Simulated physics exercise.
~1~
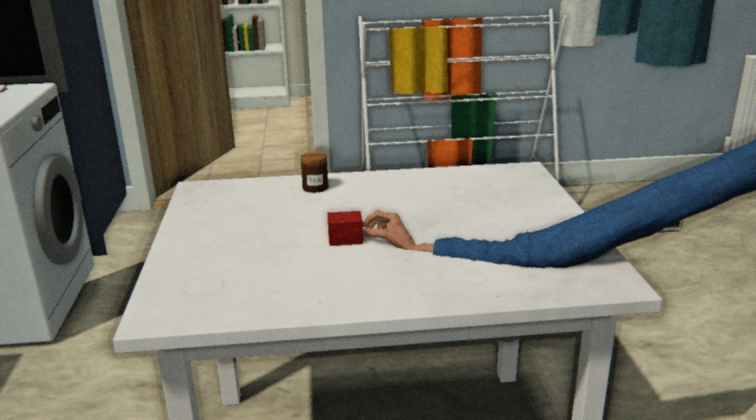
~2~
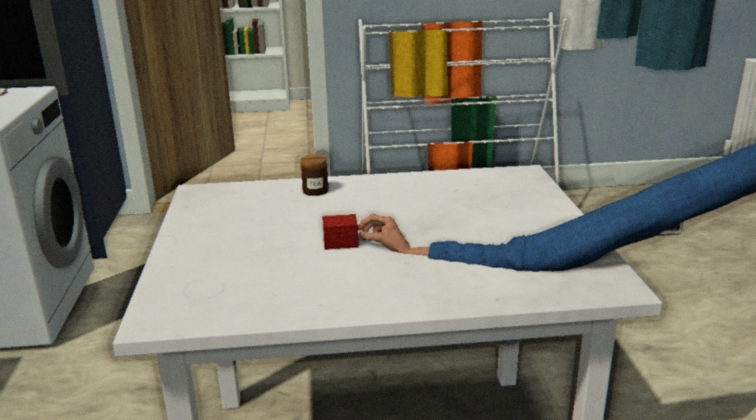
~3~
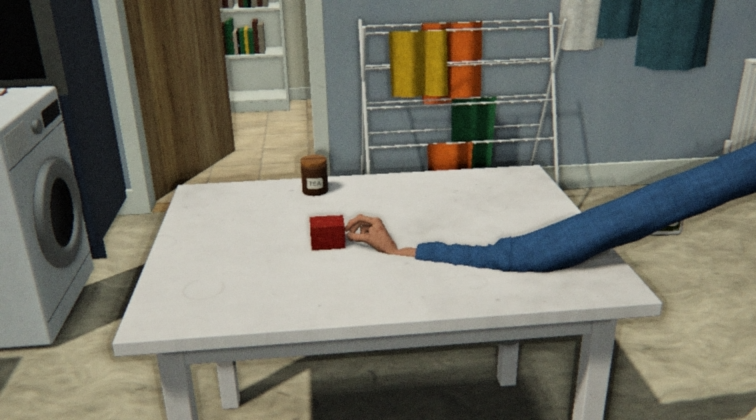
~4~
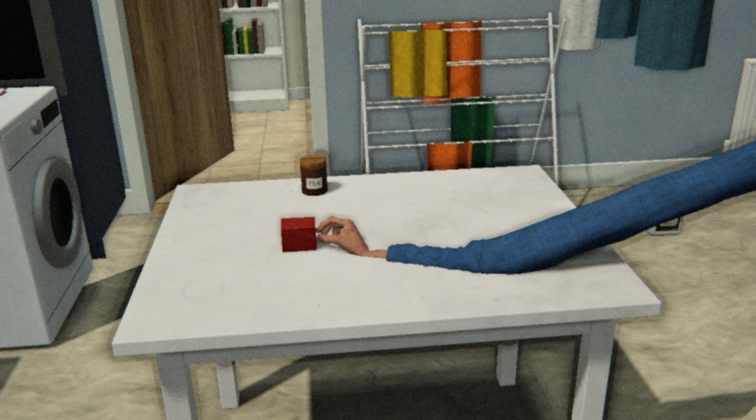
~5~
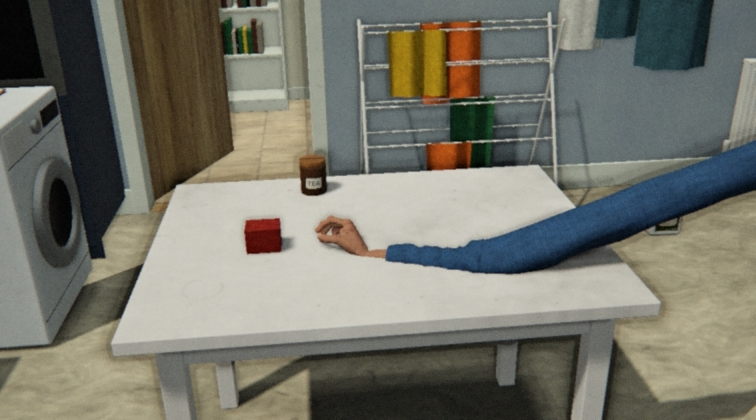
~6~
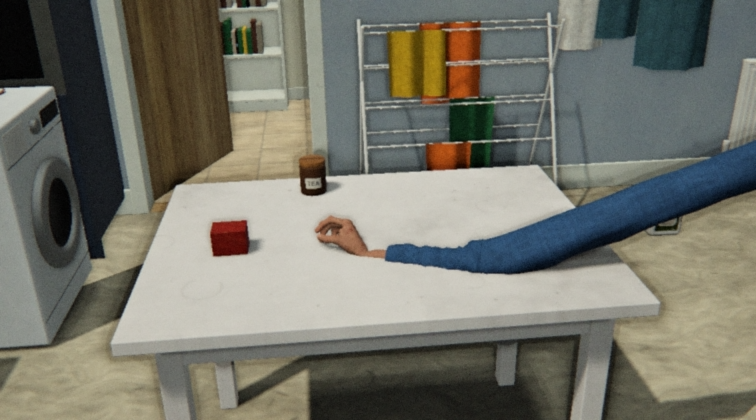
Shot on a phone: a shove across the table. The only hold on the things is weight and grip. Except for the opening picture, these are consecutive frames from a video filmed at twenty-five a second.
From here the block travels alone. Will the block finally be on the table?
No, it ends off the table.
Then, 0.30 s after the last picture, red block now off the table.
Then, 0.50 s after the last picture, things are still on the move.
By the end, off the table, red block.
